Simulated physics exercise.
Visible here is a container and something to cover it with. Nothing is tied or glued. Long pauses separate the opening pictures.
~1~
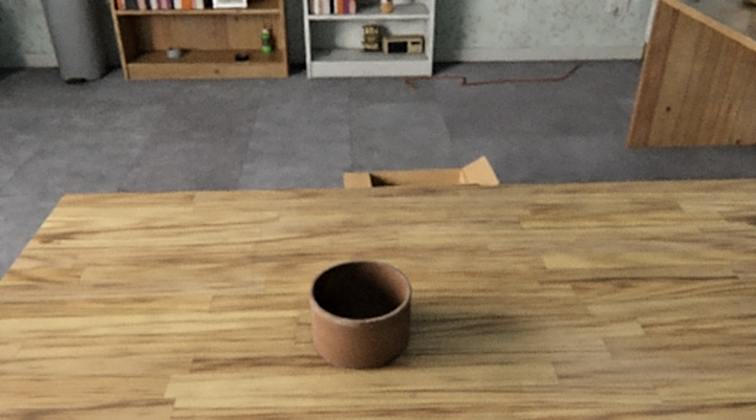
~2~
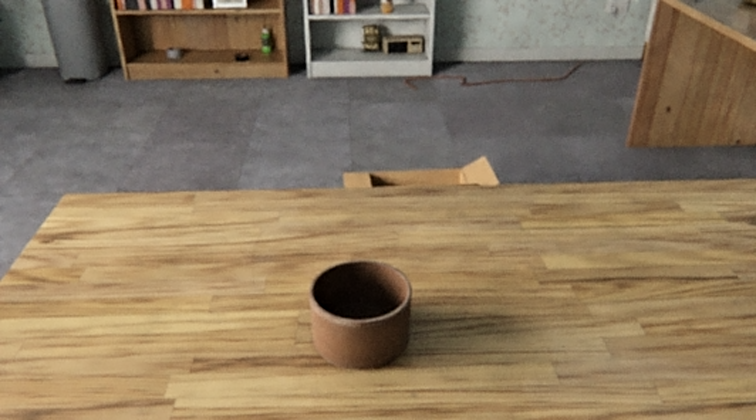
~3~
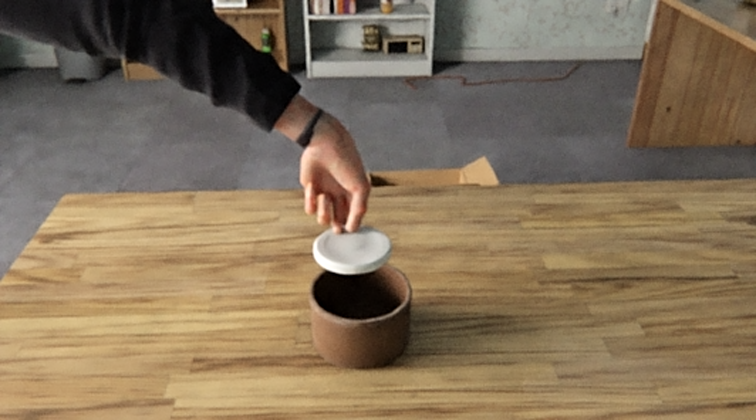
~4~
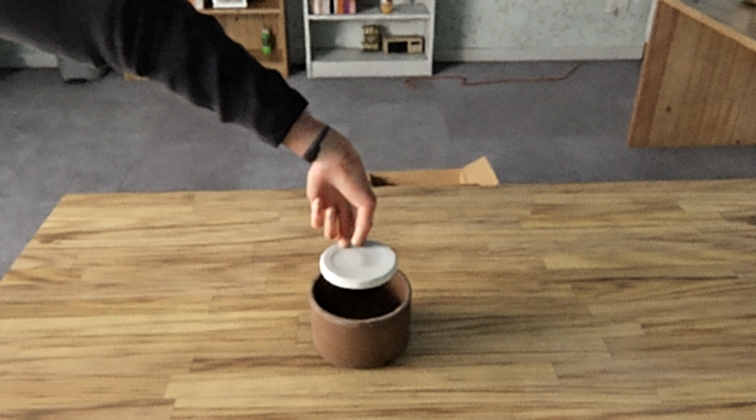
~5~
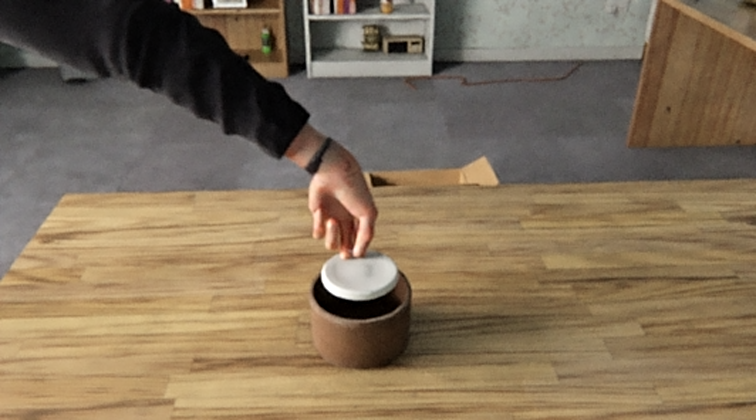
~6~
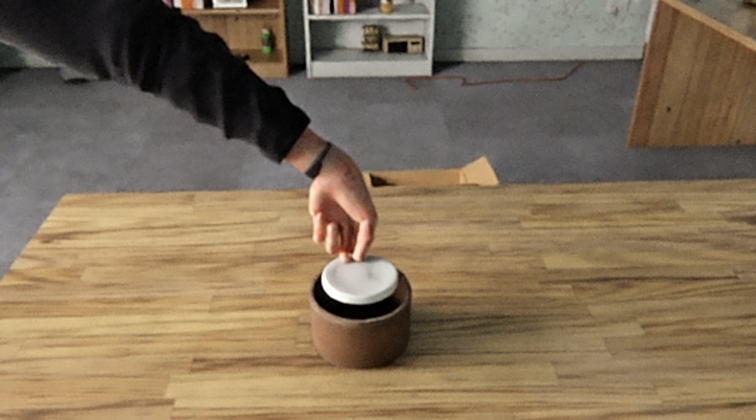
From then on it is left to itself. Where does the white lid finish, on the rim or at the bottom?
The white lid falls in.
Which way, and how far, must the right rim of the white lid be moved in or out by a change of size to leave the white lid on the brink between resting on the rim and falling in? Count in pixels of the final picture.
A shift of 12 pixels, going right.
Then, 0.14 s later than the last frame, white lid shifted a little near (361, 308).
When it is over, the white lid drops inside, near (361, 329).
